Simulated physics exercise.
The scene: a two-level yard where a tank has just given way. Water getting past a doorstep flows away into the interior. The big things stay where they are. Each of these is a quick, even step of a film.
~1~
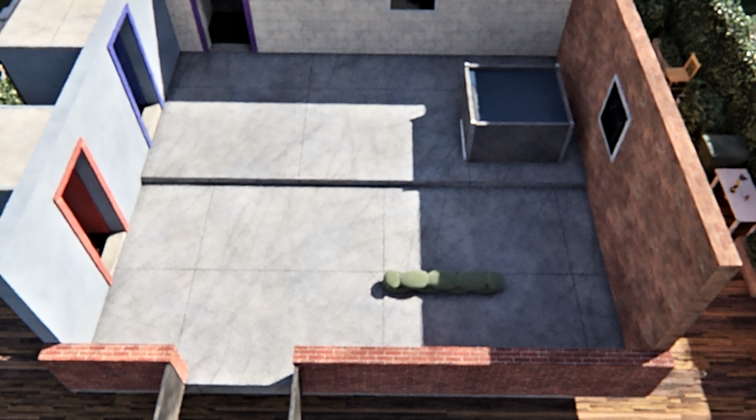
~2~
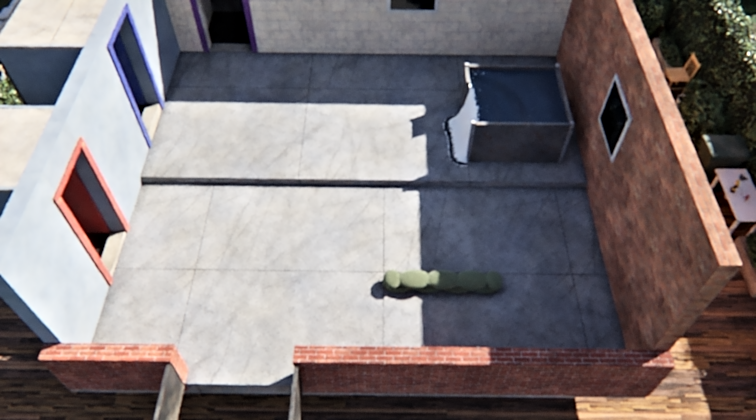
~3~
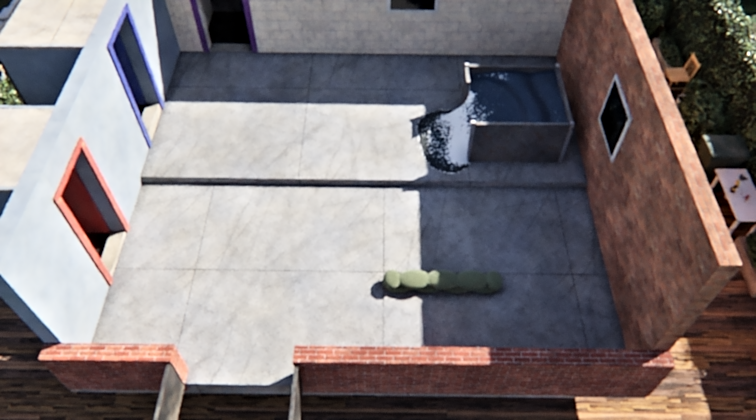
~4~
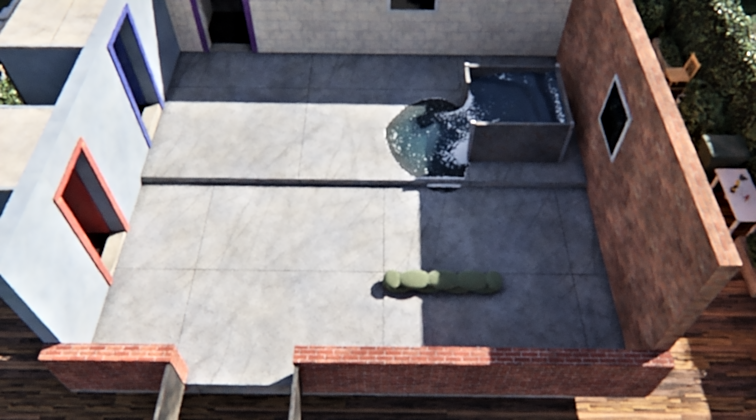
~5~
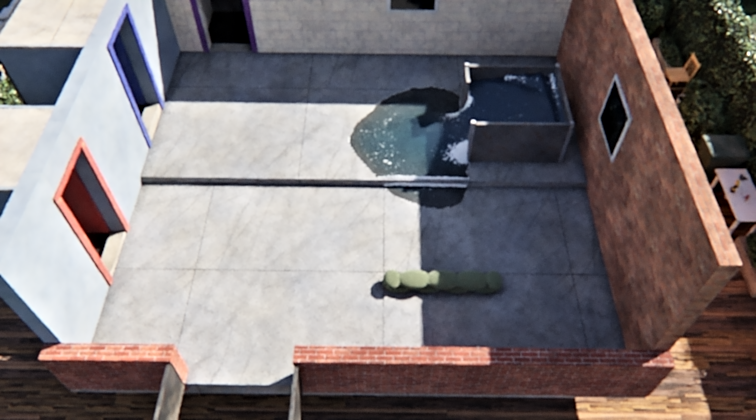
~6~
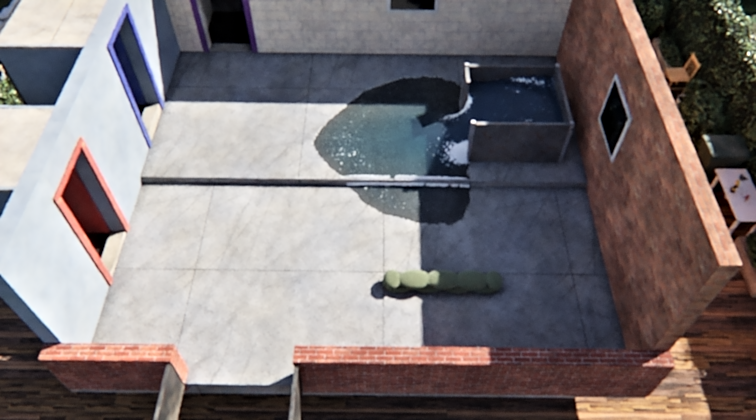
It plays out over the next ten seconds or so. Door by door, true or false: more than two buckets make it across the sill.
Purple door: True; blue door: False; red door: True.
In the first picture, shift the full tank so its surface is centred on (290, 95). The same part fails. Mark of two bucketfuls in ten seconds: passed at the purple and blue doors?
Purple: Overshoots; blue: Overshoots.
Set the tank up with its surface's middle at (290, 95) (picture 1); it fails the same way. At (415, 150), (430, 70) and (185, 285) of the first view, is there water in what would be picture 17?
Going through the three places: Out of reach, out of reach, in the spill.
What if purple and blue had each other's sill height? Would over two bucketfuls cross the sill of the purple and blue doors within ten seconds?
Result - purple door: Not enough, blue door: Too much.
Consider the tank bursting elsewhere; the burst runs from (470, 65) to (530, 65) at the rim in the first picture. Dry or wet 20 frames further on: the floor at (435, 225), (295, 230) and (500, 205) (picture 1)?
Listed order gives left alone; left alone; left alone.
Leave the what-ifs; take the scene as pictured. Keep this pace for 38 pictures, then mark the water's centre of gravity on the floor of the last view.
Close to (291, 184).
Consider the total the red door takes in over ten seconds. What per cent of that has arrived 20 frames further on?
Close to 70 percent.
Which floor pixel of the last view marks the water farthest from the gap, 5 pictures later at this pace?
Front's tip: Near (178, 155).
A moment on, water covers 35 % of the floor; the purple door not reached, the blue door not reached, the red door not reached.
Next, water covers 55 % of the floor; the purple door wet at the sill, nothing in, the blue door wet at the sill, nothing in, the red door not reached.
Then, water covers 65 % of the floor; the purple door under two buckets in, the blue door wet at the sill, nothing in, the red door over two buckets in.
Later, water covers 65 % of the floor; the purple door over two buckets in, the blue door under two buckets in, the red door over two buckets in.
In the end, water covers 80 % of the floor; the purple door over two buckets in, the blue door under two buckets in, the red door over two buckets in.
